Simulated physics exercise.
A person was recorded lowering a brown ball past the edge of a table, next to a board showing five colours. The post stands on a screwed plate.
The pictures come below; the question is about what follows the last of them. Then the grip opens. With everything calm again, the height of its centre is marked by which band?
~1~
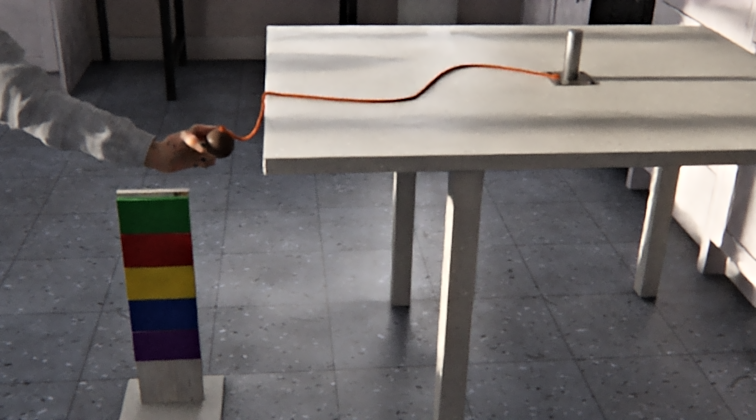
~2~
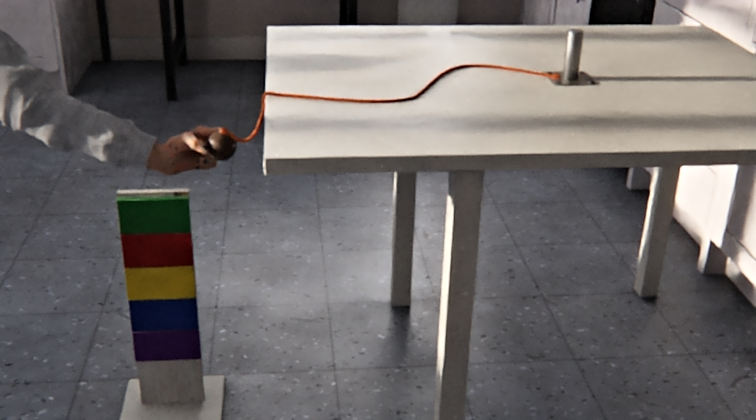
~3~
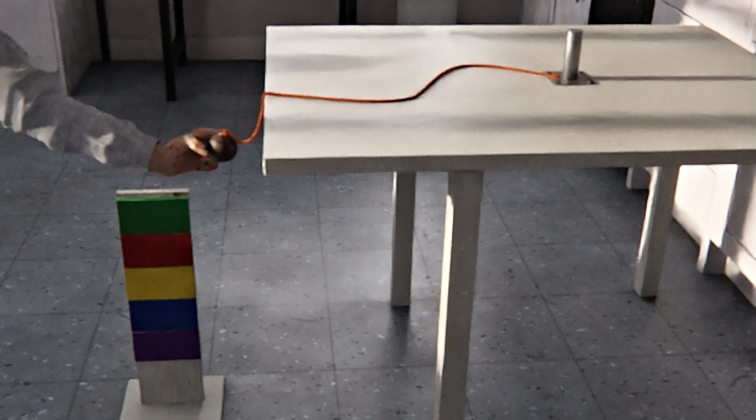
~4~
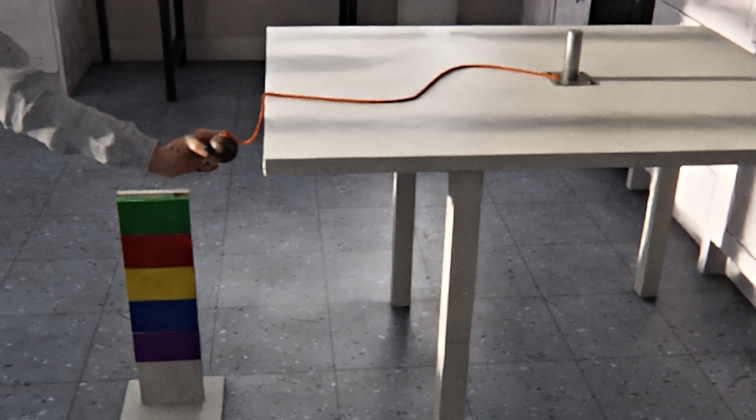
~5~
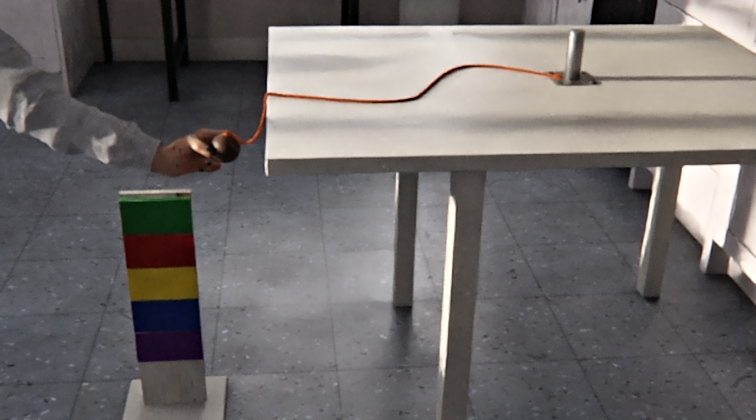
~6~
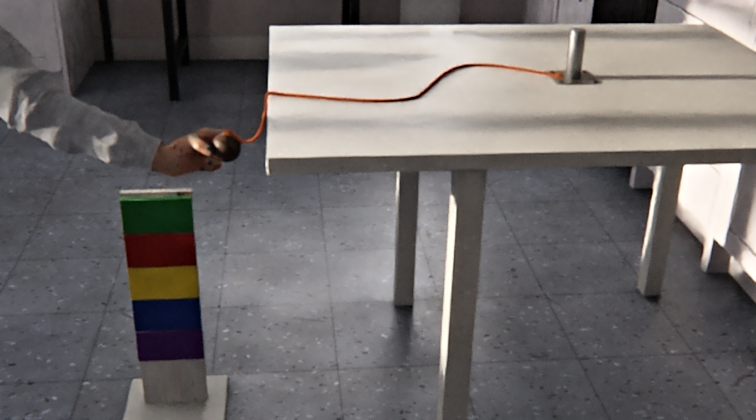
By the red band.
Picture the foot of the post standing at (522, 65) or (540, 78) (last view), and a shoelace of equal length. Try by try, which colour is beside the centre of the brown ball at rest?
Yellow; yellow.
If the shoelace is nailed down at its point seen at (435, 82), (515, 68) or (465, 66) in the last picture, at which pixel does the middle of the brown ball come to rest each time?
Taking them in turn, I'd expect around (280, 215), (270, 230) and finally (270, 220).
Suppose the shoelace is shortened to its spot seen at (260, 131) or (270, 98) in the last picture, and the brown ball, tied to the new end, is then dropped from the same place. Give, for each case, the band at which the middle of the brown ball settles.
Lab note - try 1: Green; try 2: Higher than all five.
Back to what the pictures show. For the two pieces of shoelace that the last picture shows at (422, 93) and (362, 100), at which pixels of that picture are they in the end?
At (355, 81), then (285, 82).
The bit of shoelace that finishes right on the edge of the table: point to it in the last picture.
(342, 99), approximately.
Soon after, ball near (310, 219); level with green.
Then, ball near (277, 239); level with red.
At rest, ball near (266, 239); level with red. Its middle rests at the red band.
